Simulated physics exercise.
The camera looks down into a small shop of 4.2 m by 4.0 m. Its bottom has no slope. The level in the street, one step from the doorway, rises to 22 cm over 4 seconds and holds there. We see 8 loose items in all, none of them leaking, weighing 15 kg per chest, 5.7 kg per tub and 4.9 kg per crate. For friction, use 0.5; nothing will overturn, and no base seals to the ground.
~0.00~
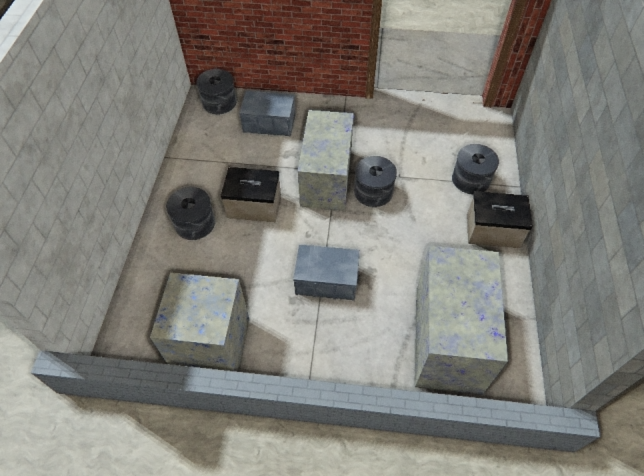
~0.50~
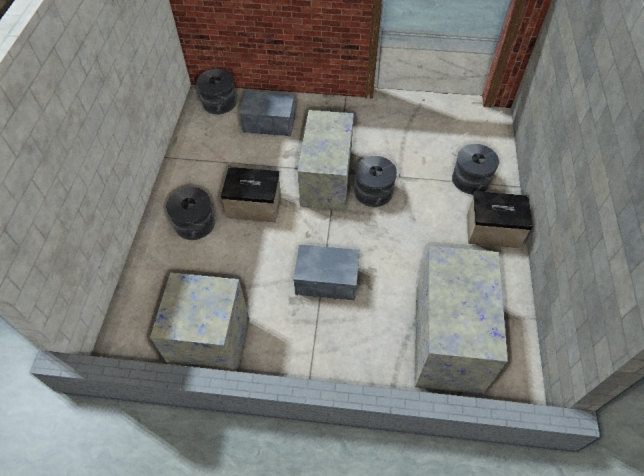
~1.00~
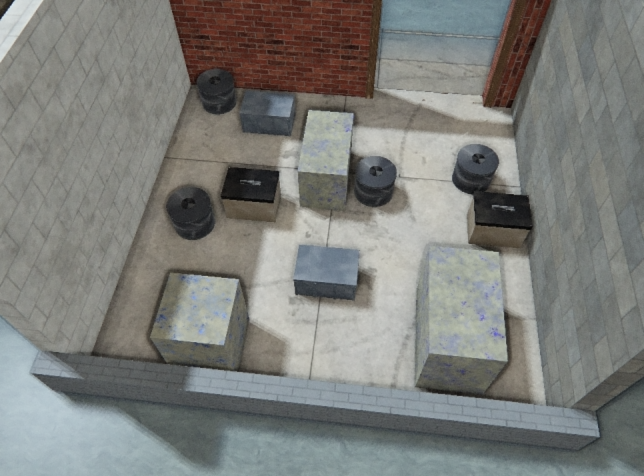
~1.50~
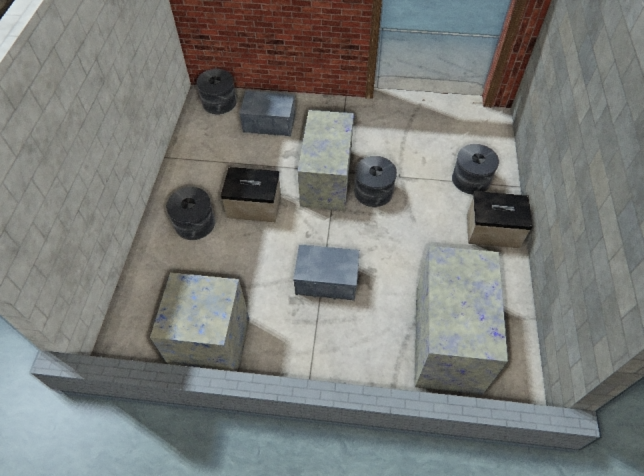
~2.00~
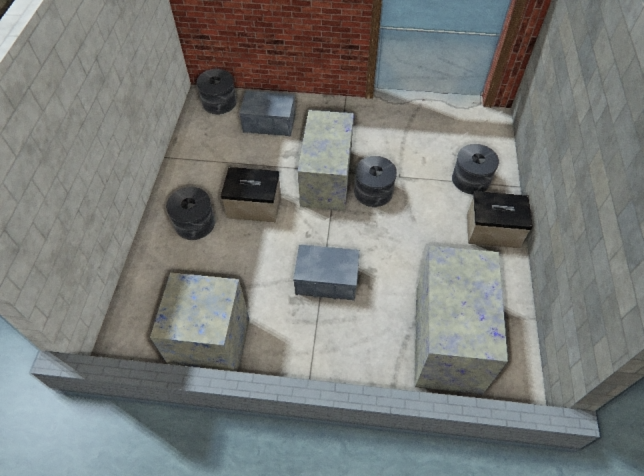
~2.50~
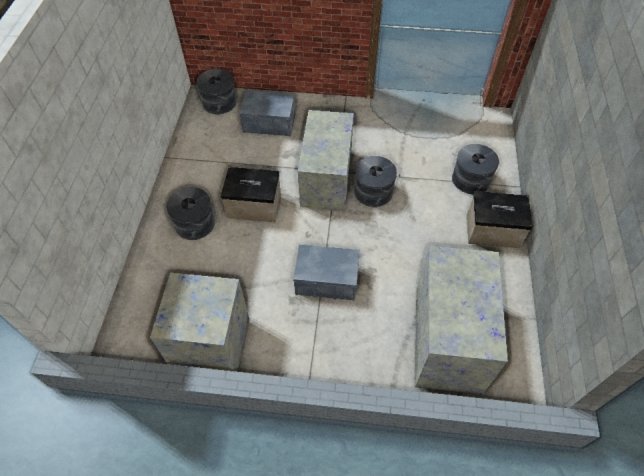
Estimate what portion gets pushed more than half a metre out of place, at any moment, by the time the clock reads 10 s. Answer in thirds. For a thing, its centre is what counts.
One to two thirds.
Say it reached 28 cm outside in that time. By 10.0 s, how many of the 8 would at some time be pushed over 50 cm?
Then the count would be 5.
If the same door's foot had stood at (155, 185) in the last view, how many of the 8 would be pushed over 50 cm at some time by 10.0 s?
Then it comes to 6.
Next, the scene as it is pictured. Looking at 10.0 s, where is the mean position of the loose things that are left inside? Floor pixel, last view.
I'd say about (296, 212) in the last view.
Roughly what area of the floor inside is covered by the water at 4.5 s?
Somewhere around 5.5 m2, roughly.
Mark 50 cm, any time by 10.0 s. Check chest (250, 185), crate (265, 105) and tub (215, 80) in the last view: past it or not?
Order as asked - a smaller shift, a smaller shift, a smaller shift.
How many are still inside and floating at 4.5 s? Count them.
At that instant the tally stands at 1.
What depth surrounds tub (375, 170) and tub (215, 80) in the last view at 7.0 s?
About 12 and 0 cm.
After 3.5 s 0 of 8 are over 50 cm from their spots; 0 afloat.
After 4.5 s 1 of 8 are over 50 cm from their spots; 1 afloat.
After 7.0 s 4 of 8 are over 50 cm from their spots; 4 afloat.
After 10.0 s 5 of 8 are over 50 cm from their spots, and 5 have been at some point; 6 afloat.
